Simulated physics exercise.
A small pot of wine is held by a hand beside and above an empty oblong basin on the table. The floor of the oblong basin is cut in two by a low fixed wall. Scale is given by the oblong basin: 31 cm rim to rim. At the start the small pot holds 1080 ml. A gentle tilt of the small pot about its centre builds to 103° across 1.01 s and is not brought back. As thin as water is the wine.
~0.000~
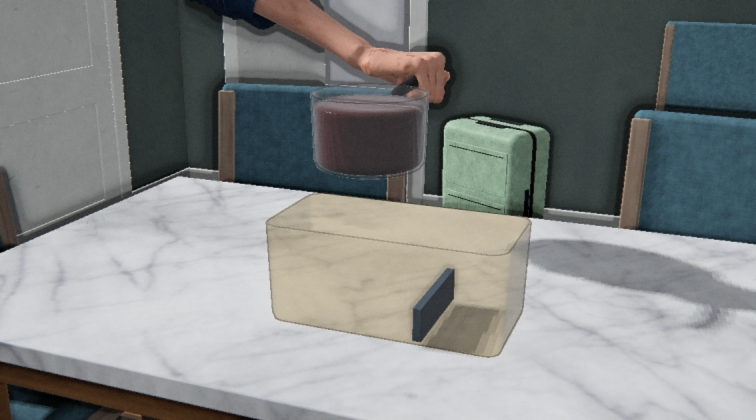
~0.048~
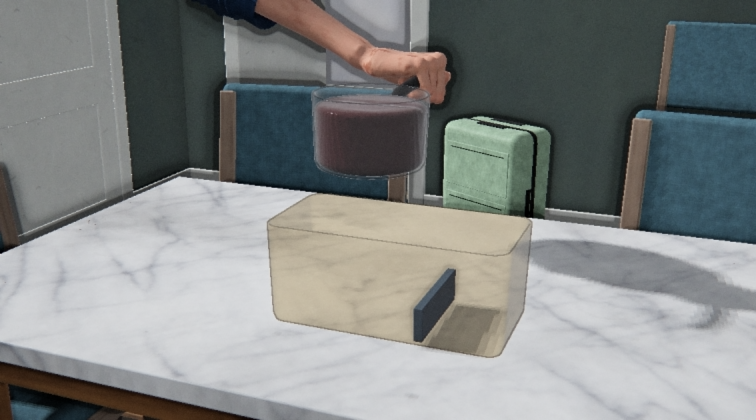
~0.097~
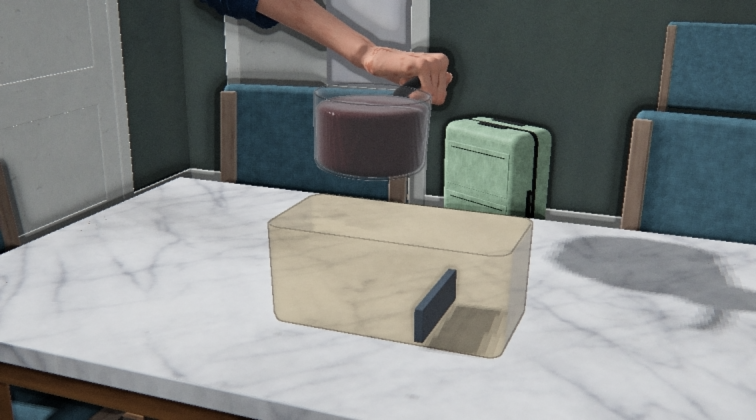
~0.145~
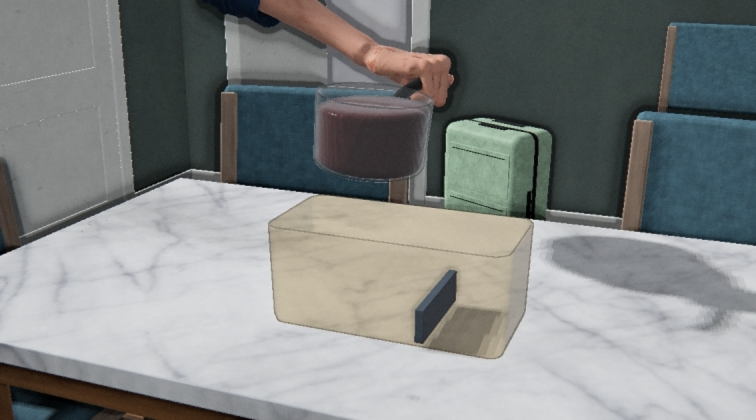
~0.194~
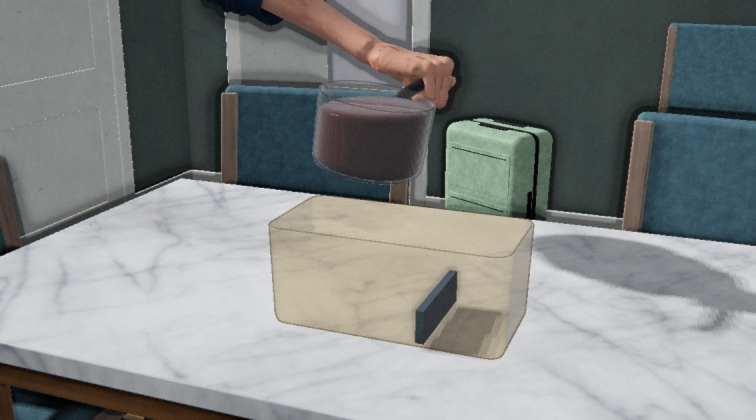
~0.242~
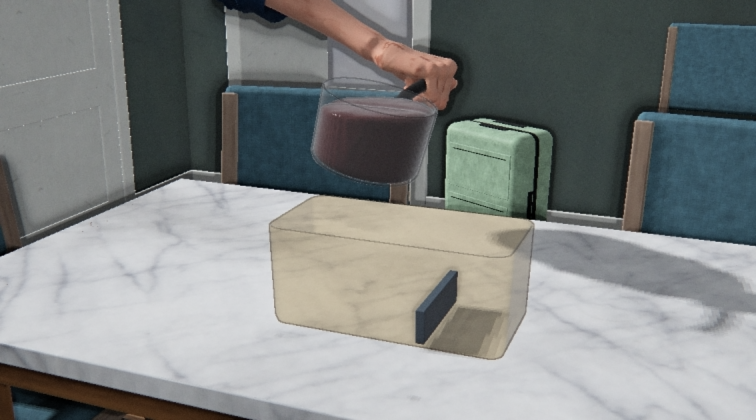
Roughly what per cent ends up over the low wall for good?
About 57 in every hundred.
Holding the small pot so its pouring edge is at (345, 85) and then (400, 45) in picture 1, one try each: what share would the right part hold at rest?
Try 1: Approx. 5 %; try 2: Approx. 60 %.
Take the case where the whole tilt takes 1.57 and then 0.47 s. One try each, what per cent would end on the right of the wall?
Respectively 60 and 60 %.
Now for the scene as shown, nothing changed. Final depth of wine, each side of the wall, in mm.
Some 16 mm on the left and some 46 mm on the right.
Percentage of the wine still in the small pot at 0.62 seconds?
About 62 per cent.
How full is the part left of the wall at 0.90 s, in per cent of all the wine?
Roughly 10 in a hundred.
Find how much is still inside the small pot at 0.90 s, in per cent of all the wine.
14 %.
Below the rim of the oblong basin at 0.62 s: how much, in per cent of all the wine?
Estimate - around 14 in a hundred parts.
After 0.62 s the tilt is 70° and 62 per cent is still to pour, 0 is left of the wall and 13 right of it.
After 0.90 s the tilt is 100° and 14 per cent is still to pour, 10 is left of the wall and 68 right of it.
After 1.19 s the tilt is 103° and 1 per cent is still to pour, 24 is left of the wall and 73 right of it.
After 1.51 s the tilt is 103° and 0 per cent is still to pour, 35 is left of the wall and 65 right of it.
In the end 42 per cent lies left of the wall, 57 right of it and 0 outside.
